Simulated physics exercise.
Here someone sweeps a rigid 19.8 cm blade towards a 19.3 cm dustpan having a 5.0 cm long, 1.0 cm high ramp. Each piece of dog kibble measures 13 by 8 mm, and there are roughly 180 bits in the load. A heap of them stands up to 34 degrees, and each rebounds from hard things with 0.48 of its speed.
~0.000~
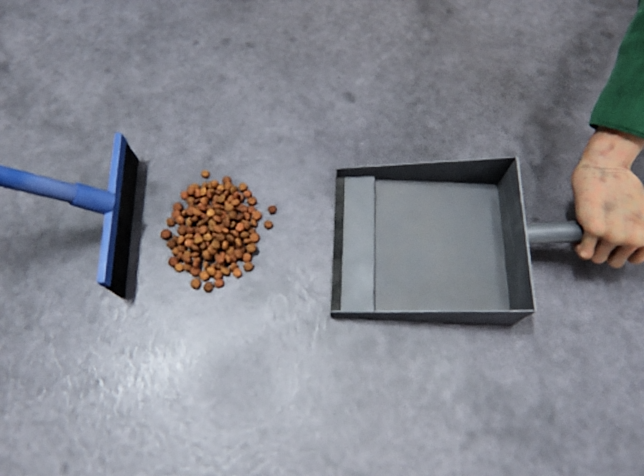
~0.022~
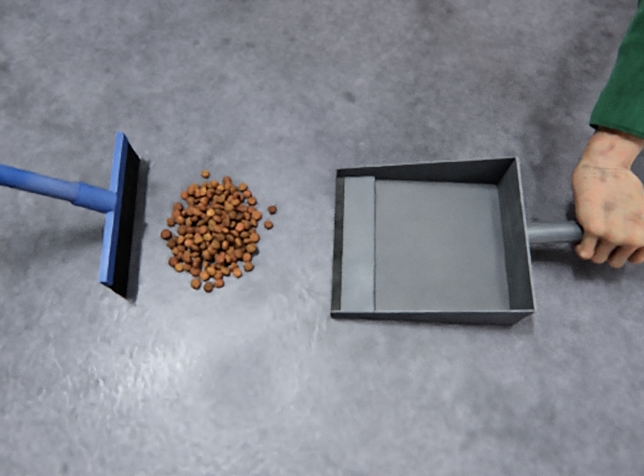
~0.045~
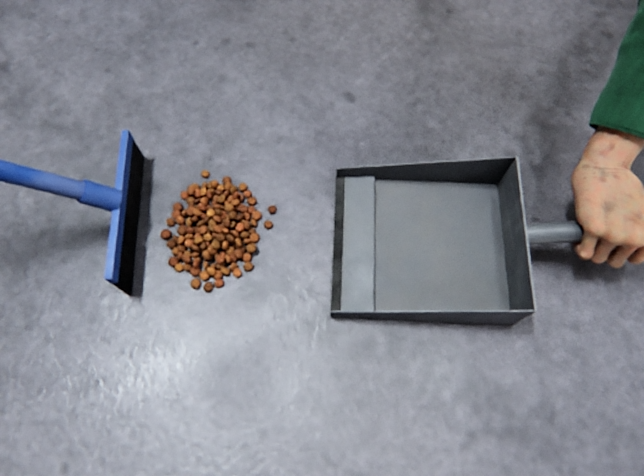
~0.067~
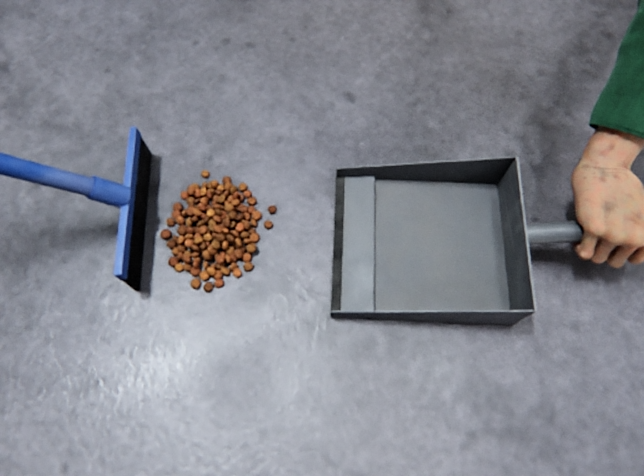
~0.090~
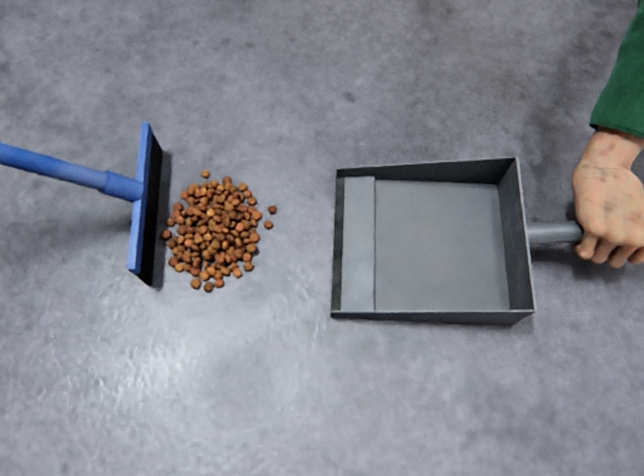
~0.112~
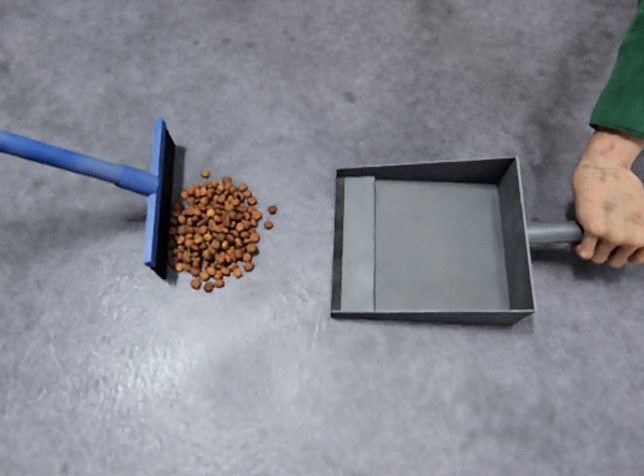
To begin with, a blue blade on a handle sits left of a small heap of brown kibble on a grey floor, while a green-sleeved hand holds a grey dustpan on the right. The blade slides slowly, then faster, rightward to the heap's left edge; the kibble barely moves.
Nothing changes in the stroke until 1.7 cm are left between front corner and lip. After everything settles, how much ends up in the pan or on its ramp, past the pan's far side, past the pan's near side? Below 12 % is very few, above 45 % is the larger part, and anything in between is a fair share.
Pan: A fair share, far side: A fair share, near side: Very few.
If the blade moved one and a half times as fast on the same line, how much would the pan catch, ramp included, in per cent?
Roughly 35 in a hundred.
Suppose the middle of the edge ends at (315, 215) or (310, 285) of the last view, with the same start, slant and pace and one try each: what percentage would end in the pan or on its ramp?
Roughly 55 per cent for the first try and 40 per cent for the second.
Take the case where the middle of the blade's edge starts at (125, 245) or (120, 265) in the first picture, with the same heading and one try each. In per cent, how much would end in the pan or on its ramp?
Roughly 40 % and 35 %.
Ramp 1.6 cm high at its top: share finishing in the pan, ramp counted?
With that ramp, near 20 per cent.
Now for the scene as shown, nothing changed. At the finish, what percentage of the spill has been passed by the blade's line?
My guess is close to 35 per cent.
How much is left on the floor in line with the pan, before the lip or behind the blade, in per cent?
Share there: Around 45 percent.
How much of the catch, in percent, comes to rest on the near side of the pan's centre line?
Around 10 percent.
Then, at 0.25 s, middle of the blade 12 cm from the lip; 0 % over the lip, far side 10 %, near side 0 %.
After 0.34 s, middle of the blade 5 cm from the lip; 0 % over the lip, far side 30 %, near side 0 %.
After 0.57 s, middle of the blade 3 cm from the lip; 25 % over the lip, far side 30 %, near side 0 %.
By 1.1 s all is still; pan 25 %, far side 30 %, near side 0 %, in front of the lip or behind the blade 45 %.
